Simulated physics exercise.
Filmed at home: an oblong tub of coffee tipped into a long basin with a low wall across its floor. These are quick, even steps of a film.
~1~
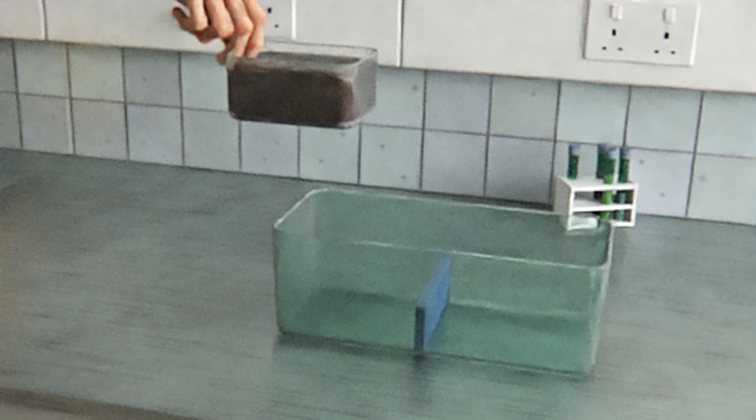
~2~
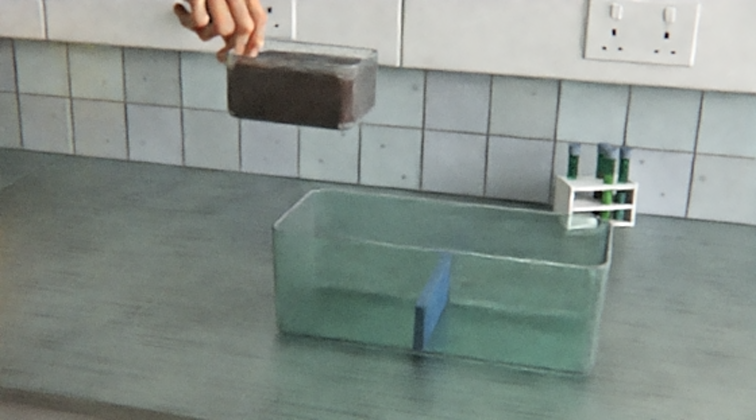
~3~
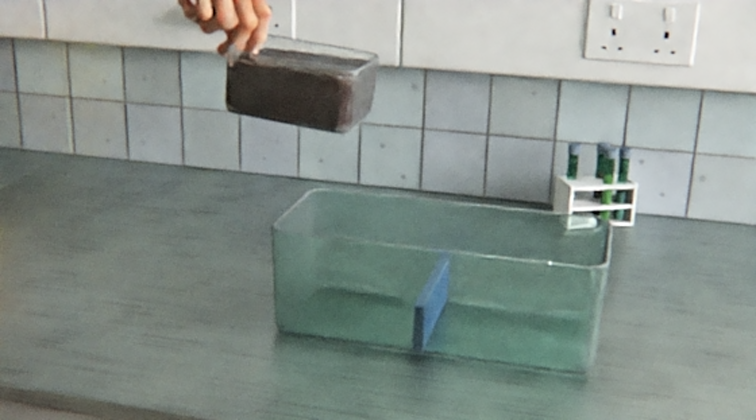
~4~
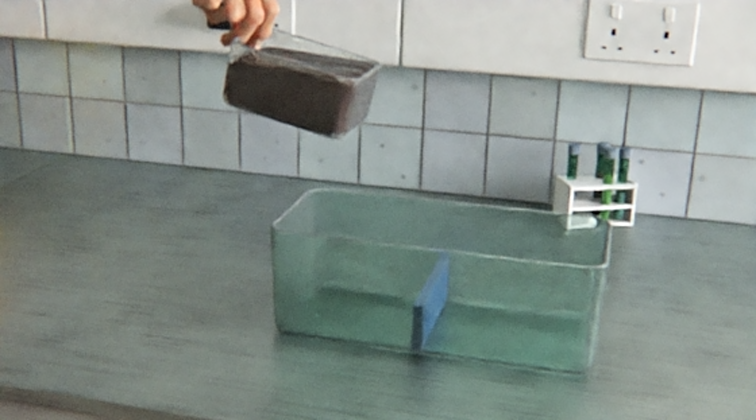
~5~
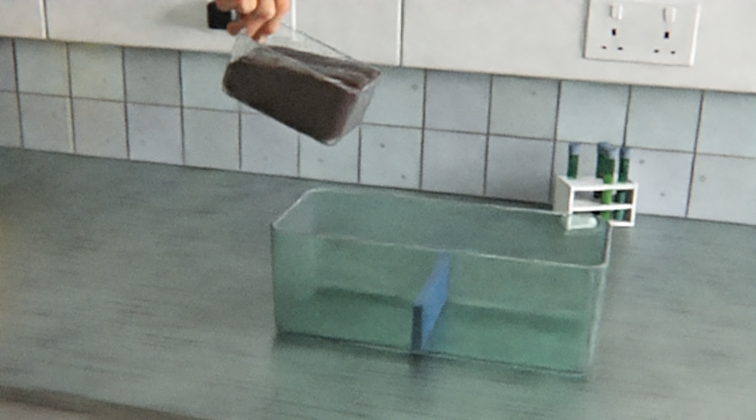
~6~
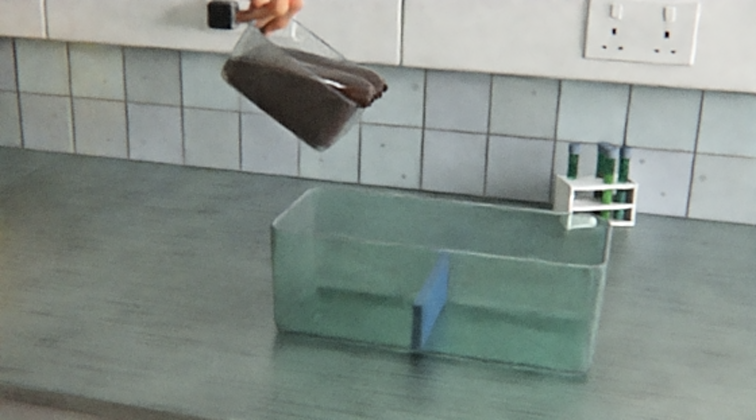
A hand at the upper left holds a clear oblong tub of dark brown coffee above a long, greenish glass basin on a grey worktop, seen from slightly above by a still camera. A low blue wall crosses the basin's floor, with green tubes in a white rack, pale tiles and a socket behind. The hand tilts the tub steadily rightward, its right end dipping and the coffee shifting to the lowered rim.
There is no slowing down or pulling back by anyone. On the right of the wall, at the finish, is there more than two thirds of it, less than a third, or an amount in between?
There is less than a third of it there.
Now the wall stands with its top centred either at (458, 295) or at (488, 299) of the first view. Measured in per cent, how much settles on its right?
The first placement gives around 15 percent, the second 15 percent.
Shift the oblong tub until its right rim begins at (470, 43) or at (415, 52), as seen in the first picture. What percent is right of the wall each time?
Roughly 85 % and 75 %.
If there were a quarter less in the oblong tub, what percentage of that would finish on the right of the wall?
Estimated share: Around 5 %.
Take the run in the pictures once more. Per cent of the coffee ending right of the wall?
I'd say close to 20 per cent.
A moment on, the oblong tub is tipped on its side and 20 per cent is still to pour, 25 is left of the wall and 7 right of it.
Next, the oblong tub is tipped on its side and 5 per cent is still to pour, 69 is left of the wall and 19 right of it.
Then the oblong tub is tipped on its side and 2 per cent is still to pour, 71 is left of the wall and 19 right of it.
Later the oblong tub is tipped on its side and 1 per cent is still to pour, 75 is left of the wall and 20 right of it.
At rest 76 per cent lies left of the wall, 20 right of it and 4 outside.
